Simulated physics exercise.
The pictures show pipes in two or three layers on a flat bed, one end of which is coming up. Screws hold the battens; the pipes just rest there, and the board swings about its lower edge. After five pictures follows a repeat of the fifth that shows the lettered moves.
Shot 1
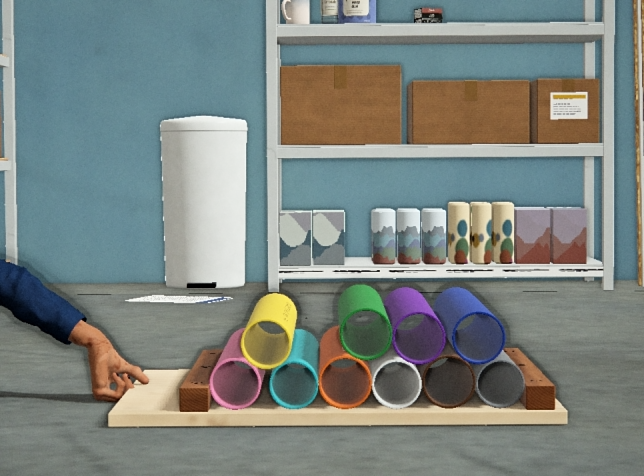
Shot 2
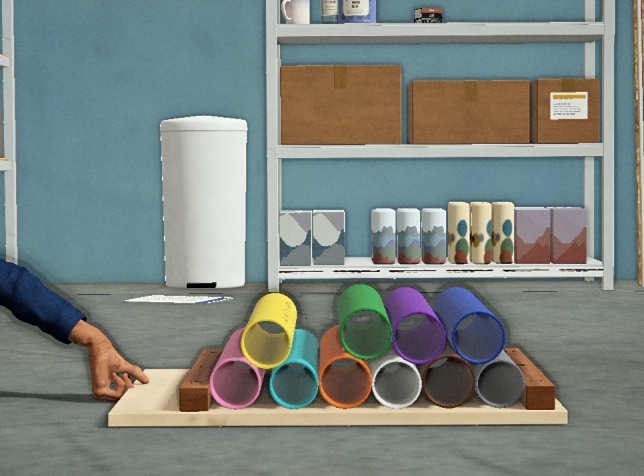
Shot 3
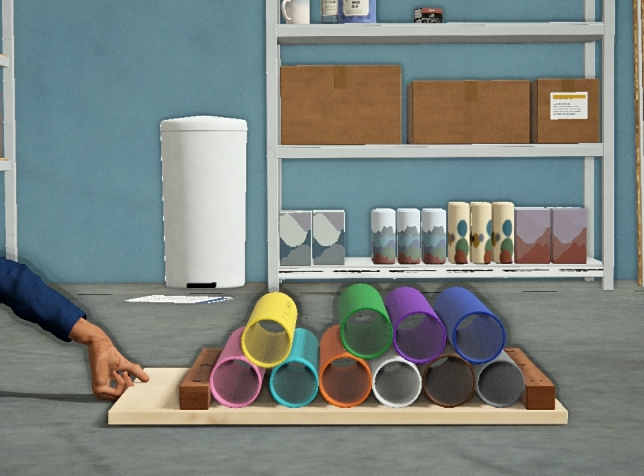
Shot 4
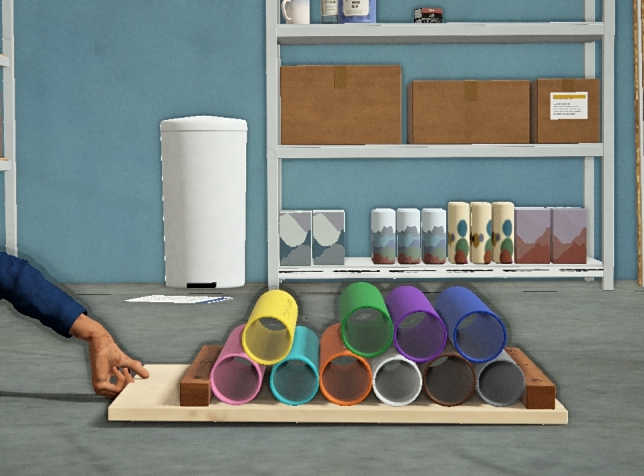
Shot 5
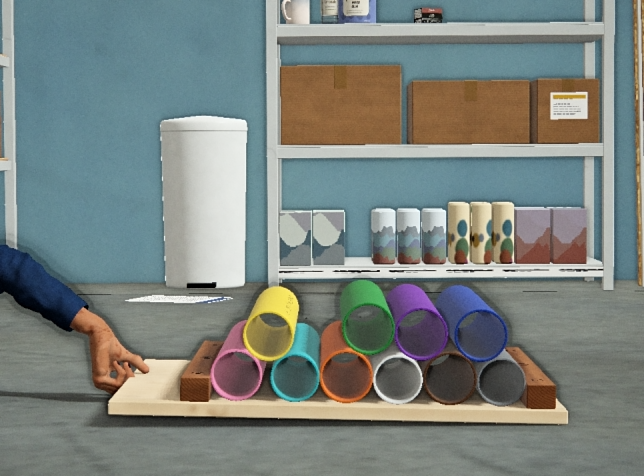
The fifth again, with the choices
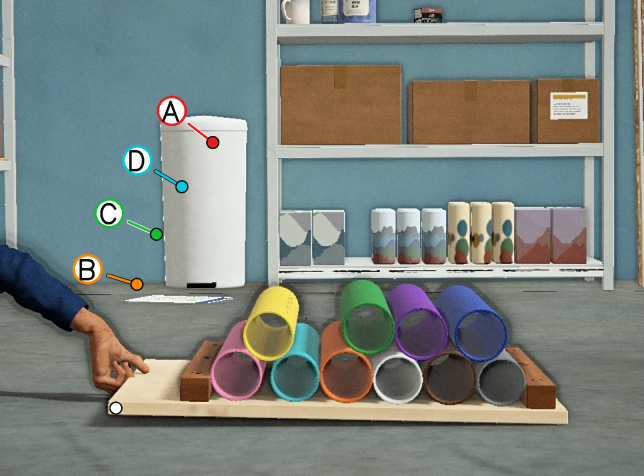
A hand slowly raises the left end of a board holding stacked colored pipes slightly.
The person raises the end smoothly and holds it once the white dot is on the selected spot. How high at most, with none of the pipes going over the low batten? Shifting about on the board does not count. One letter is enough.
The last mark within the limit is B.
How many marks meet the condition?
One of the four.
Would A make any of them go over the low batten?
Yes.
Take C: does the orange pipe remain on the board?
The orange pipe: Yes.
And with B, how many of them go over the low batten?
It comes to none.
On the marked copy, A at (213, 143); B at (137, 284); C at (156, 234); D at (182, 187); the white dot at (116, 408).
Taking B. A third of the way, board at 13°.
Two thirds of the way, board at 18°.
When it is over, board at 18°, none over the low batten.
As for the rest, A four over the low batten (yellow, blue, purple, green); C four over the low batten (yellow, blue, purple, green); D four over the low batten (yellow, blue, purple, green).
